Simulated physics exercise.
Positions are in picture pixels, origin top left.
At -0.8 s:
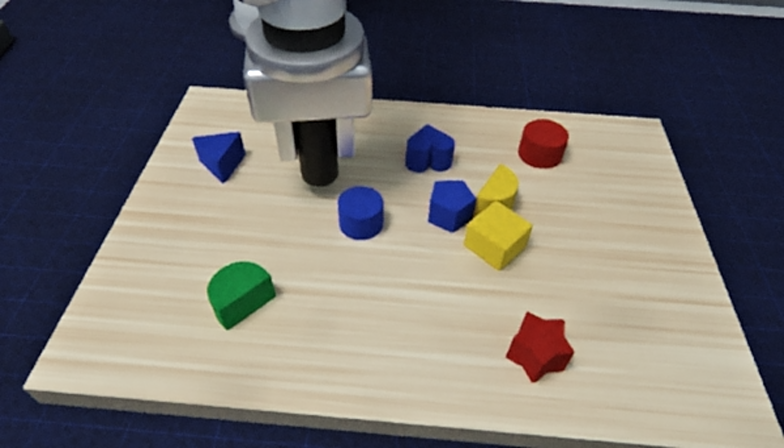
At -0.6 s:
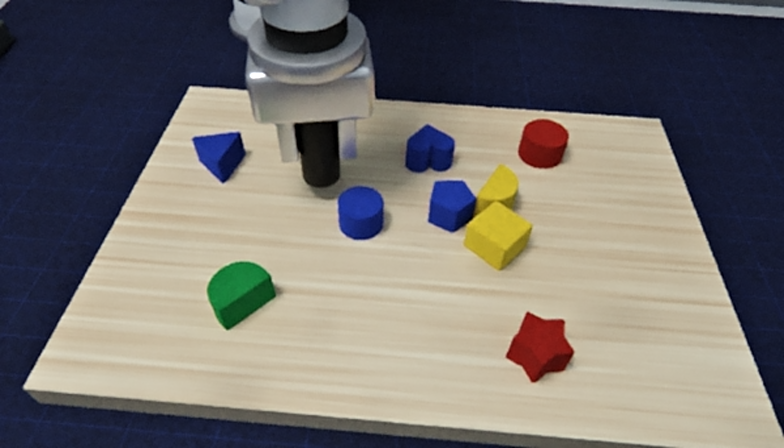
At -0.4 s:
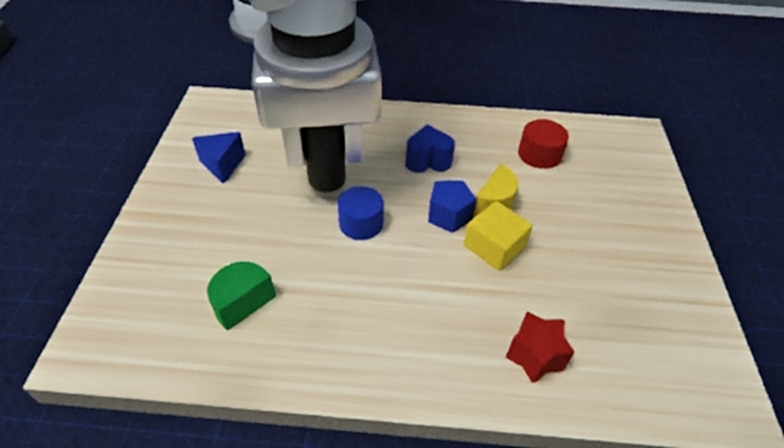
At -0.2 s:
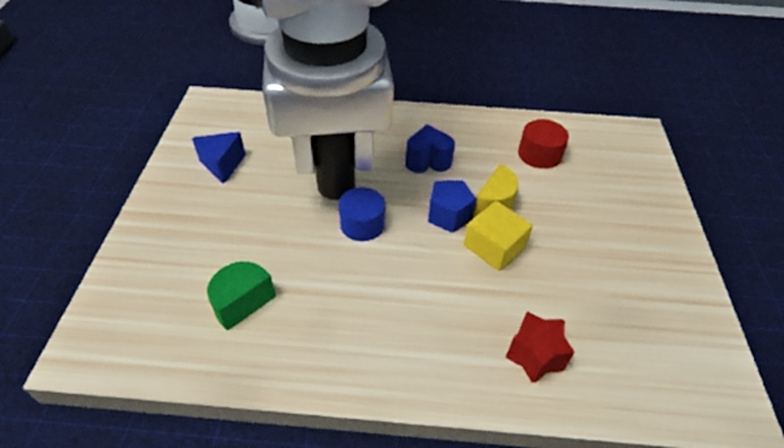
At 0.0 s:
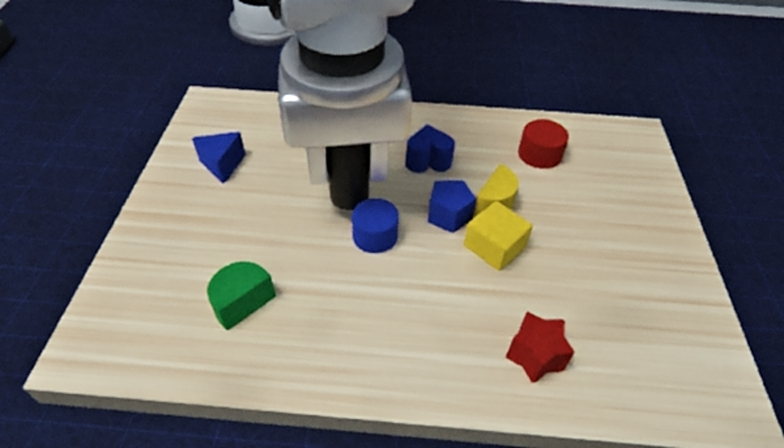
On a wooden board scattered with colored blocks, a robot arm's black post moved slowly right and toward the viewer, then nudged the blue disc slightly the same way while the other blocks stayed still.
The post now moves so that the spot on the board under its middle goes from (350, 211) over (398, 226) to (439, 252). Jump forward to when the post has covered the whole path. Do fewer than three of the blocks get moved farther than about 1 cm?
Yes, that is what happens.
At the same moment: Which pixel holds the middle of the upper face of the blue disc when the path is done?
Located at (421, 262).
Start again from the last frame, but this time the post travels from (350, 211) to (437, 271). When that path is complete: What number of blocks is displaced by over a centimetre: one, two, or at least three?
Expect one.
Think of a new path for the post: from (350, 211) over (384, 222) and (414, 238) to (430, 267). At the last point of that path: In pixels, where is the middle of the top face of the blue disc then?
Its top middle will sit at (418, 281).
On the path given first. One third of the way, post at (382, 207); blue disc at (398, 230).
Two thirds of the way, post at (416, 218); blue disc at (414, 245).
At the end, post at (441, 238); blue disc at (421, 262); blue pentagon still.
